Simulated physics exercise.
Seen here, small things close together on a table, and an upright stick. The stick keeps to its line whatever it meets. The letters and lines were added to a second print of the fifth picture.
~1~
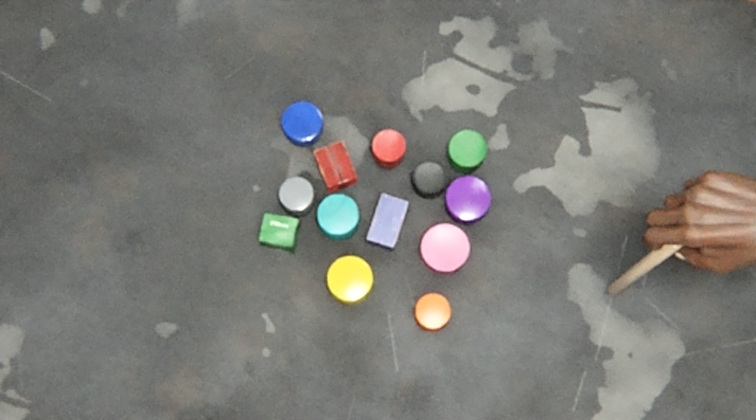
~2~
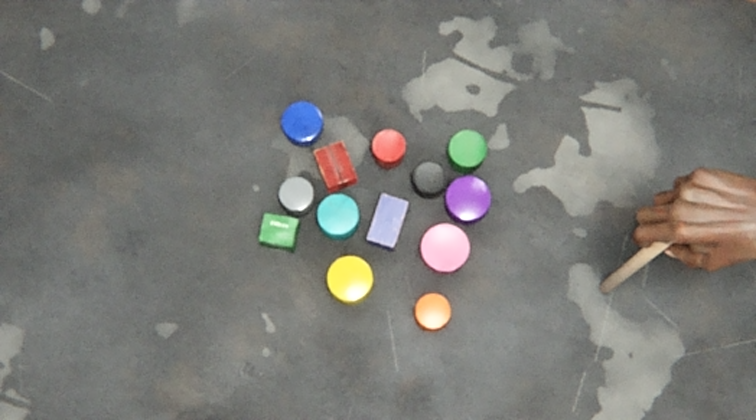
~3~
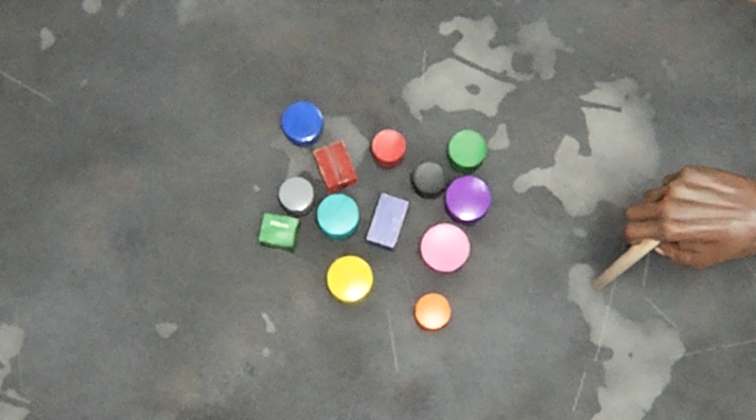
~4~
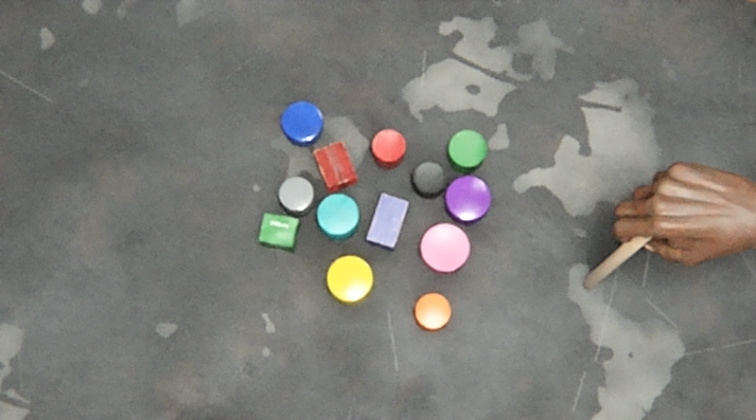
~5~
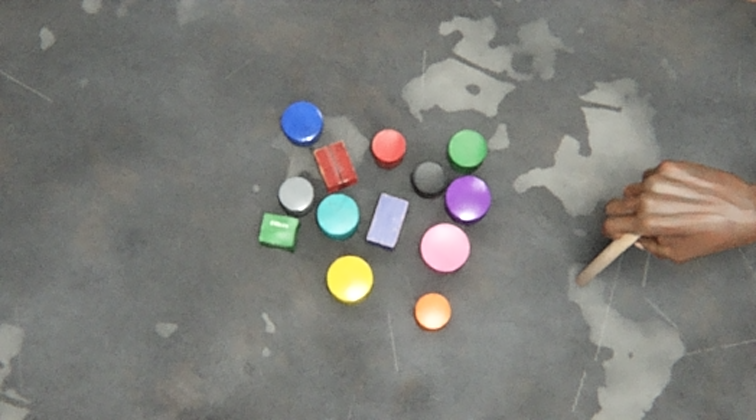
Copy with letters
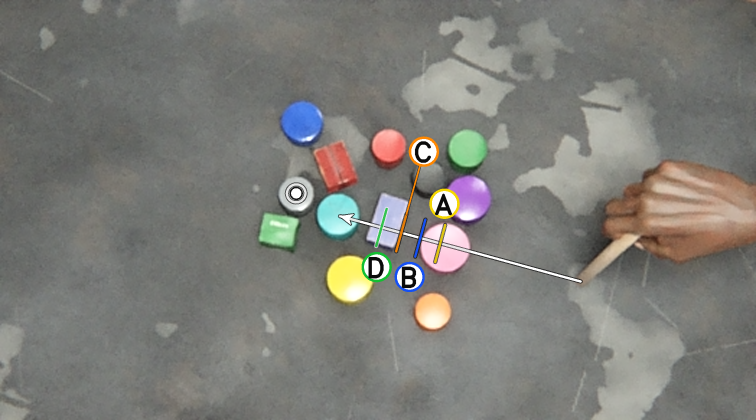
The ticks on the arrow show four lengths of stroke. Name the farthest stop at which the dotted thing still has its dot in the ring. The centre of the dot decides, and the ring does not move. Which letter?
At D, and not beyond.
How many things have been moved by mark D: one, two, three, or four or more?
In all, three.
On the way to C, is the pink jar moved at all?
By then, yes.
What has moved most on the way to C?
It is the pink jar.
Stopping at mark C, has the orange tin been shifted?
No.
On the copy, A at (440, 244); B at (420, 238); C at (401, 233); D at (381, 227); the arrow from (581, 281) to (340, 216); the white dot at (296, 193).
On D. First, foot of the stick (508, 262).
Then, foot of the stick (437, 242); pink jar (409, 249); blue block (382, 223).
Finally, foot of the stick (381, 227); pink jar (396, 260); blue block (363, 217); the dot is still in its ring.
By contrast, A keeps the dot in but is short; B keeps the dot in but is short; C keeps the dot in but is short.
